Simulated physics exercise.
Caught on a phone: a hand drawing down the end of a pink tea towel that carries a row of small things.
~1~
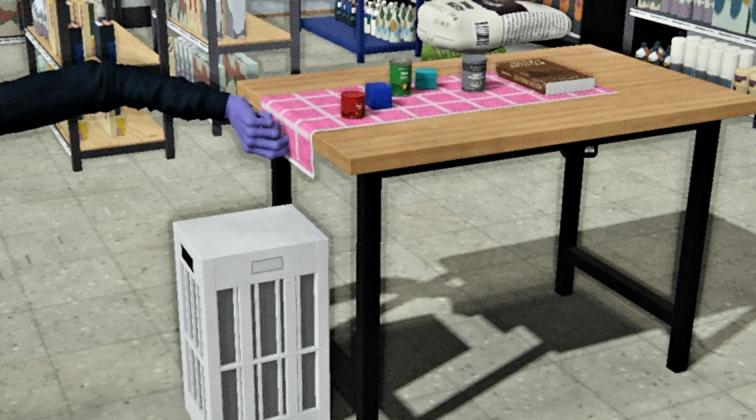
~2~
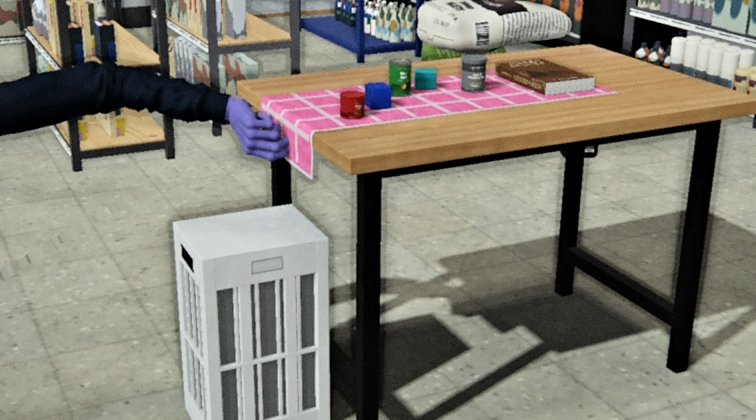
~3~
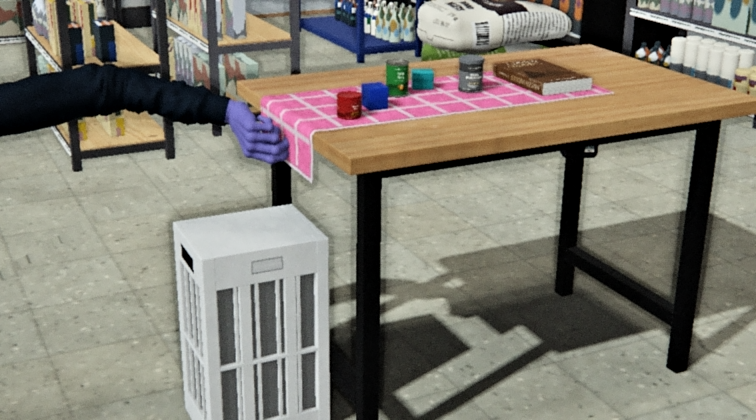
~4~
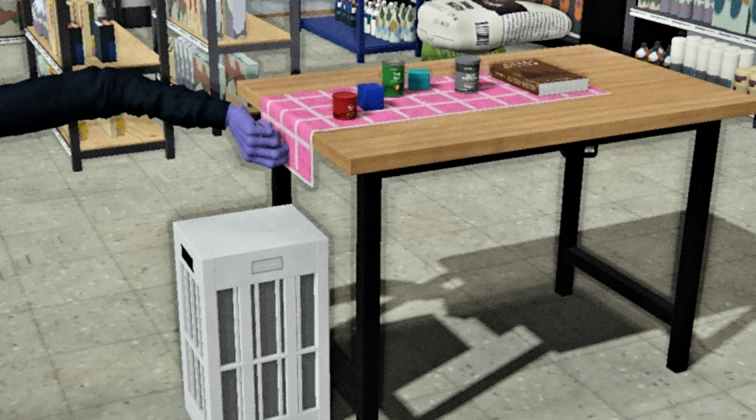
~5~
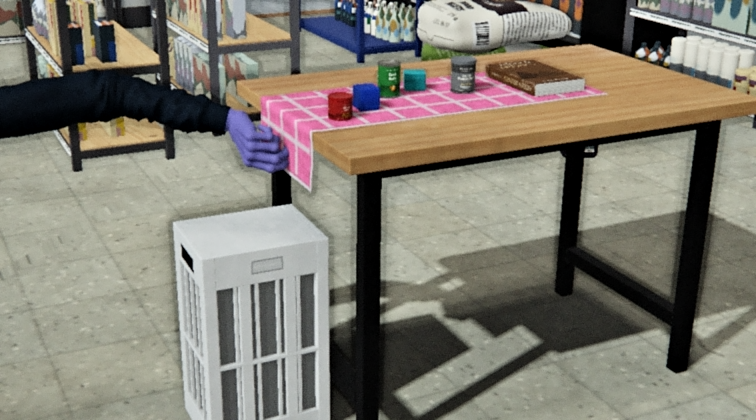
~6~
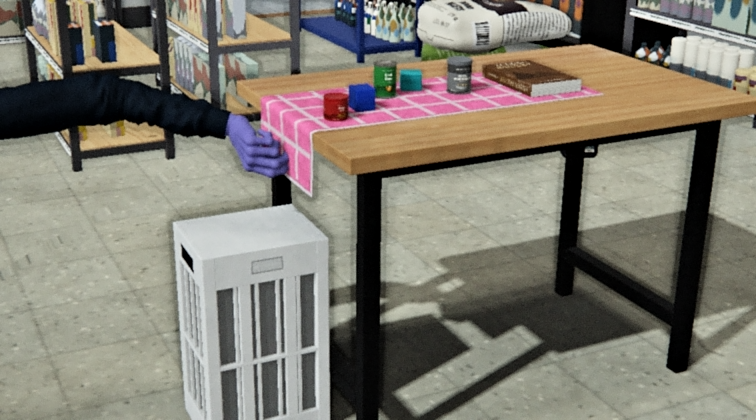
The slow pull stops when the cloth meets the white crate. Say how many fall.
The table loses one.
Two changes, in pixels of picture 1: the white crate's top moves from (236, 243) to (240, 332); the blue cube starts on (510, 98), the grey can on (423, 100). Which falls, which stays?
The blue cube keeps its place on top, the grey can goes over.
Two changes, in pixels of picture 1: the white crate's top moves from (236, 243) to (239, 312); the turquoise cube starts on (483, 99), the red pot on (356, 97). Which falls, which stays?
The turquoise cube does not fall; the red pot goes over.
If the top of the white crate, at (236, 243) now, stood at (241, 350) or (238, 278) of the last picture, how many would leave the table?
In that case 4 and 2.
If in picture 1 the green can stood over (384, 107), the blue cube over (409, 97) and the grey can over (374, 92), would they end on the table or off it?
The green can stays on, the blue cube remains up, the grey can holds on.
Early on, hem on the crate; all still up.
Midway, hem on the crate; red pot gone.
Finally, hem on the crate; red pot gone. The count of fallen things is one.
